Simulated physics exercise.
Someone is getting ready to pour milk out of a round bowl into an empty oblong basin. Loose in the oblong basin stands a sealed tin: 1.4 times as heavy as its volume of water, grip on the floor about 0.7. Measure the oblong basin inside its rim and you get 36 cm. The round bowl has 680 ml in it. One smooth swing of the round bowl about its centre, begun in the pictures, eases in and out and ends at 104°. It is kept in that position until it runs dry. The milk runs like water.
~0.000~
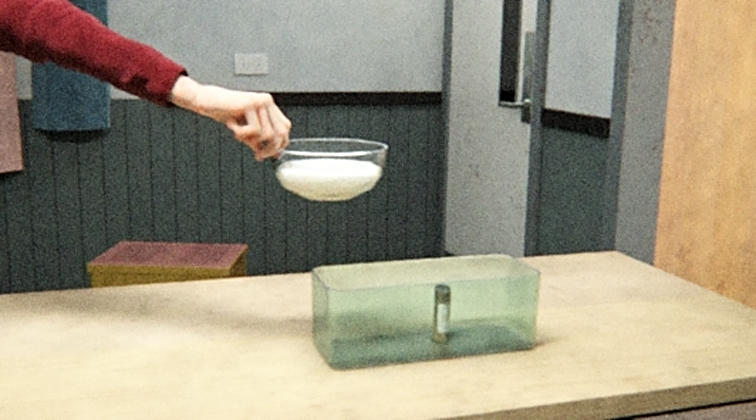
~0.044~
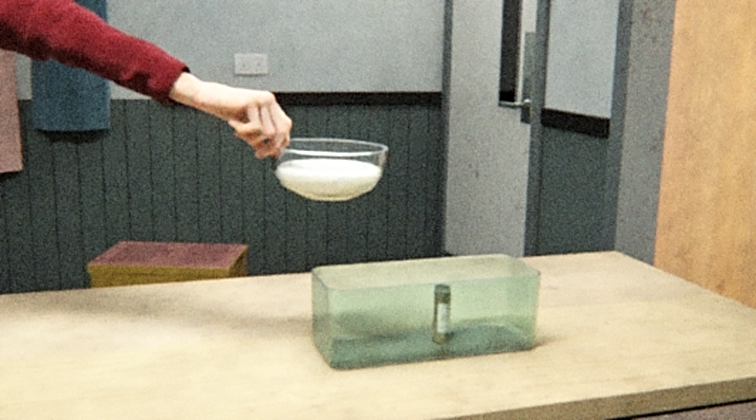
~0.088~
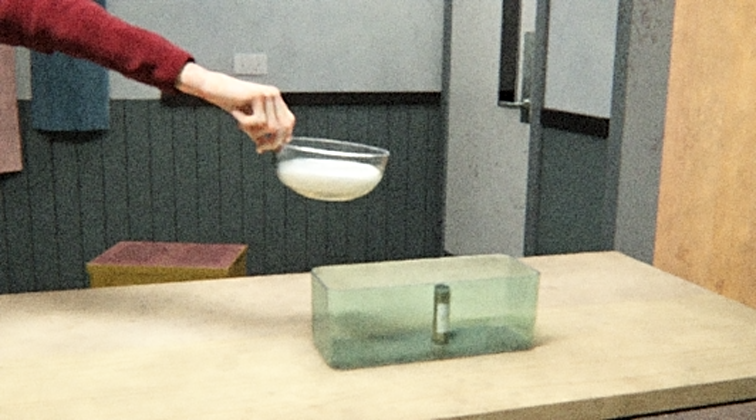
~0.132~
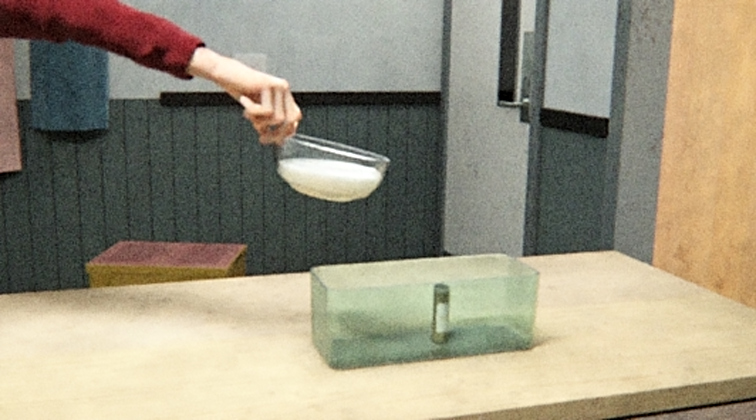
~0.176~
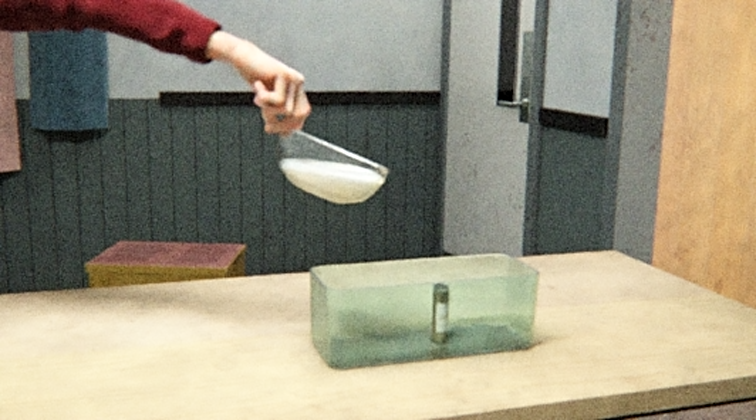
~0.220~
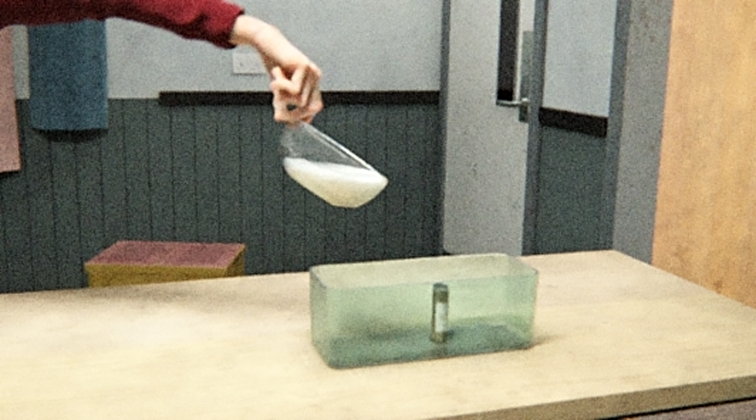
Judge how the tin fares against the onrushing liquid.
It survives.
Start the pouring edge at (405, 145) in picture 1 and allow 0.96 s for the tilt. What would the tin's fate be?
Then it stays on its base.
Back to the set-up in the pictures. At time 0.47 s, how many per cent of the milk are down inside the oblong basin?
The basin holds roughly 32 in a hundred parts at that moment.
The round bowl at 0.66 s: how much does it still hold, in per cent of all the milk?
Around 0 percent of it.
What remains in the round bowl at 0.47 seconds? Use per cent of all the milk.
Roughly 10 %.
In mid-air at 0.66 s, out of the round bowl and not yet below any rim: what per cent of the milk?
I'd say some 3 per cent is in the air.
By 0.47 s the tilt is 98° and 9 per cent is still to pour; the tin stands where it began.
By 0.66 s the tilt is 104° and 0 per cent is still to pour; the tin stands where it began.
By 0.85 s the tilt is 104° and 0 per cent is still to pour; the tin stands where it began.
By 1.06 s the tilt is 104° and 0 per cent is still to pour; the tin stands where it began.
At rest the tin stands where it began.
